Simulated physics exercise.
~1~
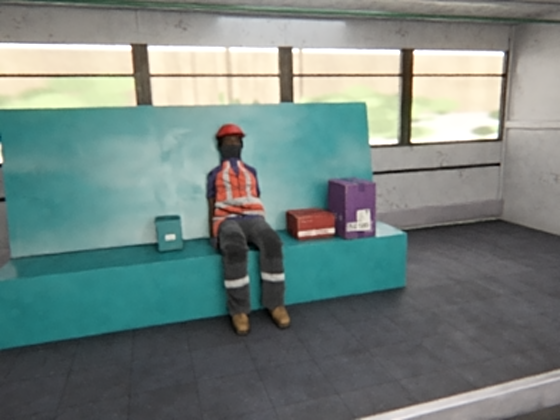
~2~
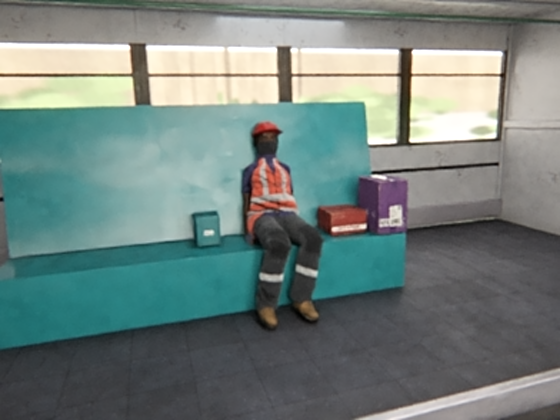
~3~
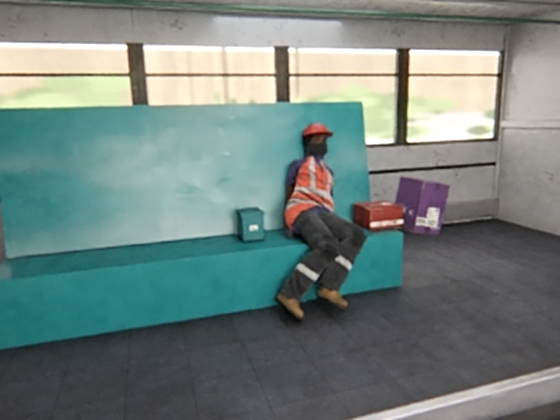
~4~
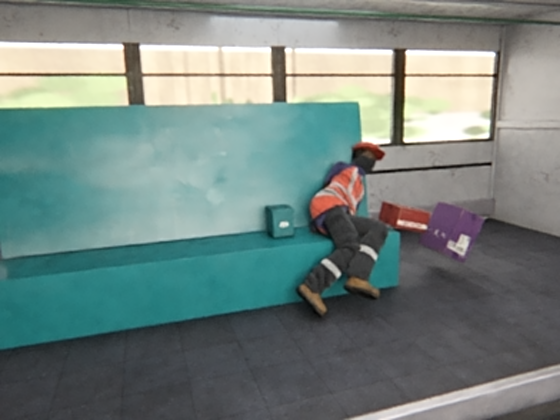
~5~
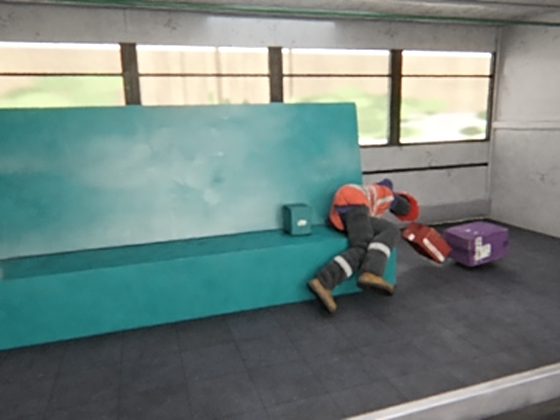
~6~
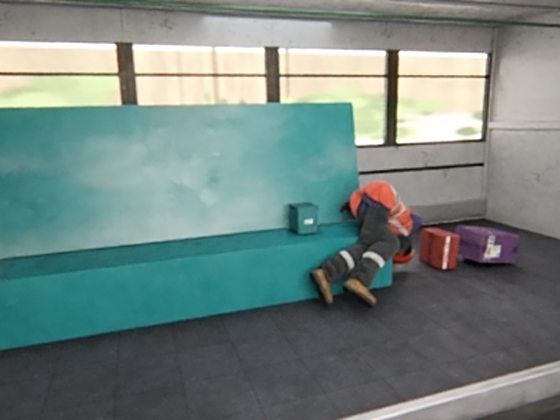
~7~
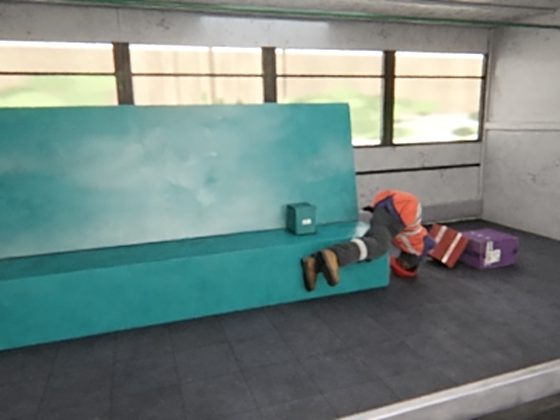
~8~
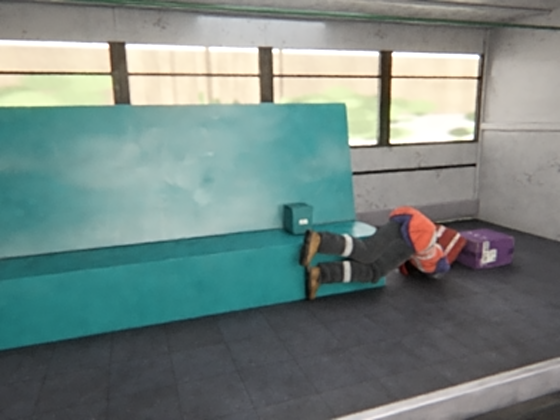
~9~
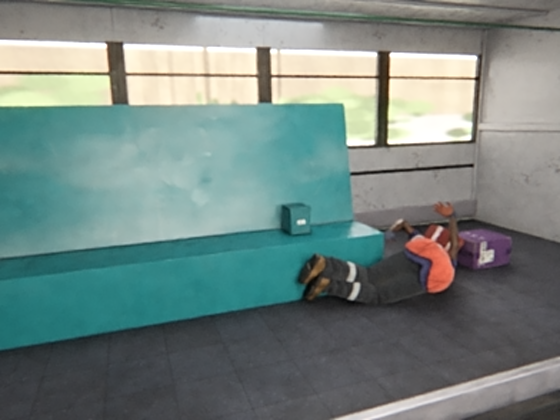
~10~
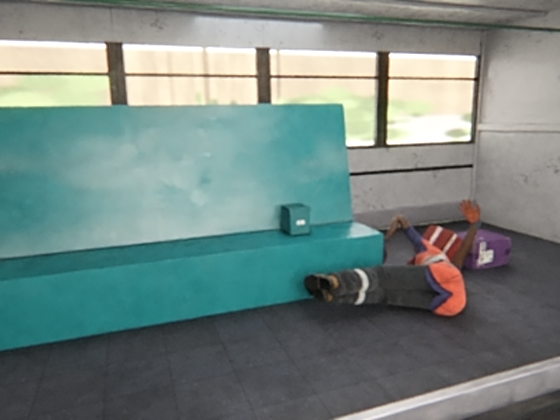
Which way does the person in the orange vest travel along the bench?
The person slides to the right along the bench, going over its right end and onto the floor.
